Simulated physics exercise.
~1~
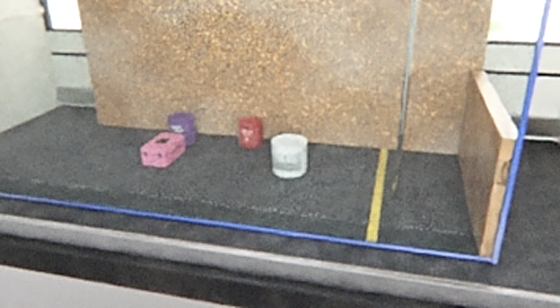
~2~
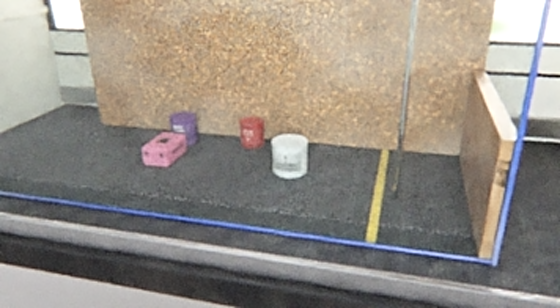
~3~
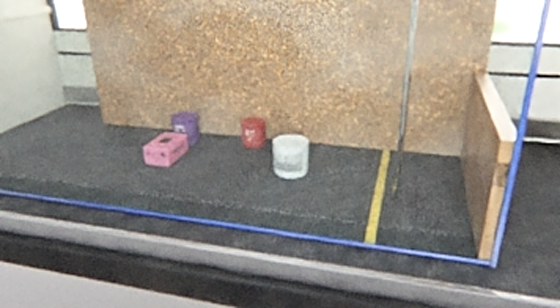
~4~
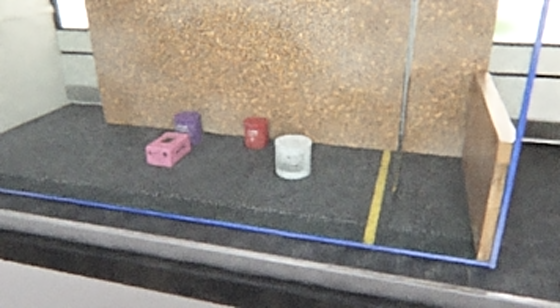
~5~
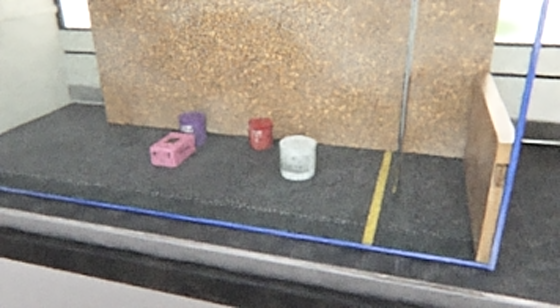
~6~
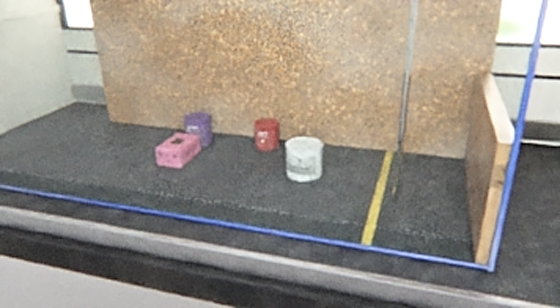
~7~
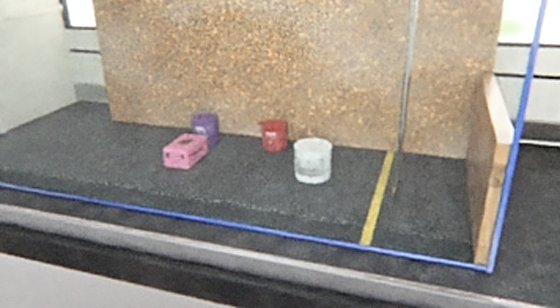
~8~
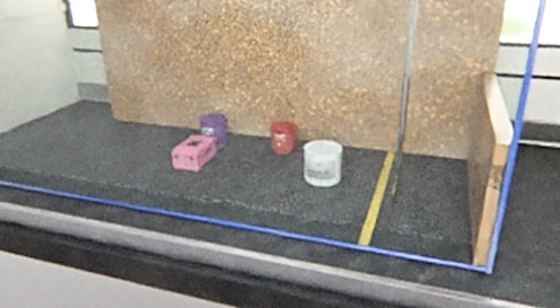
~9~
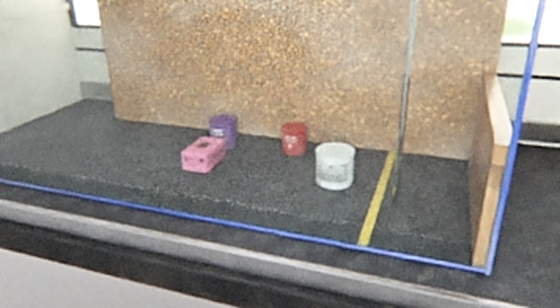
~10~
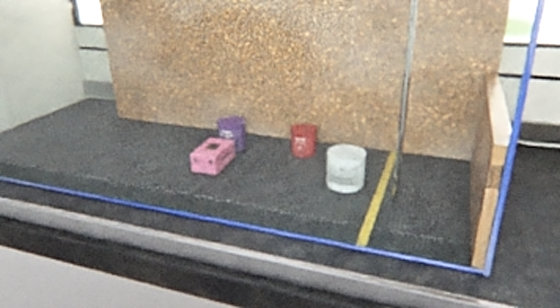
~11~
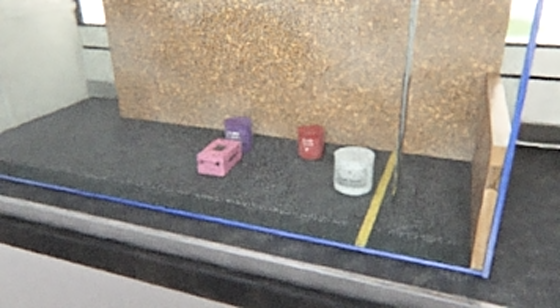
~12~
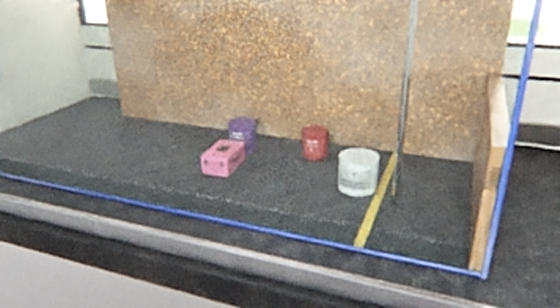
The clip opens on a dark, speckled floor with a brown speckled wall behind it, where a pink toolbox, a purple bucket, a red bucket and a white bucket sit left of a yellow line. At first they all stay in place, while the view drifts slightly sideways. Then all four begin sliding right together, staying upright and keeping much the same spacing. They continue steadily towards the line, with the white bucket in the lead. Finally they come to rest, the white bucket stopping just short of the yellow line and the others farther left.
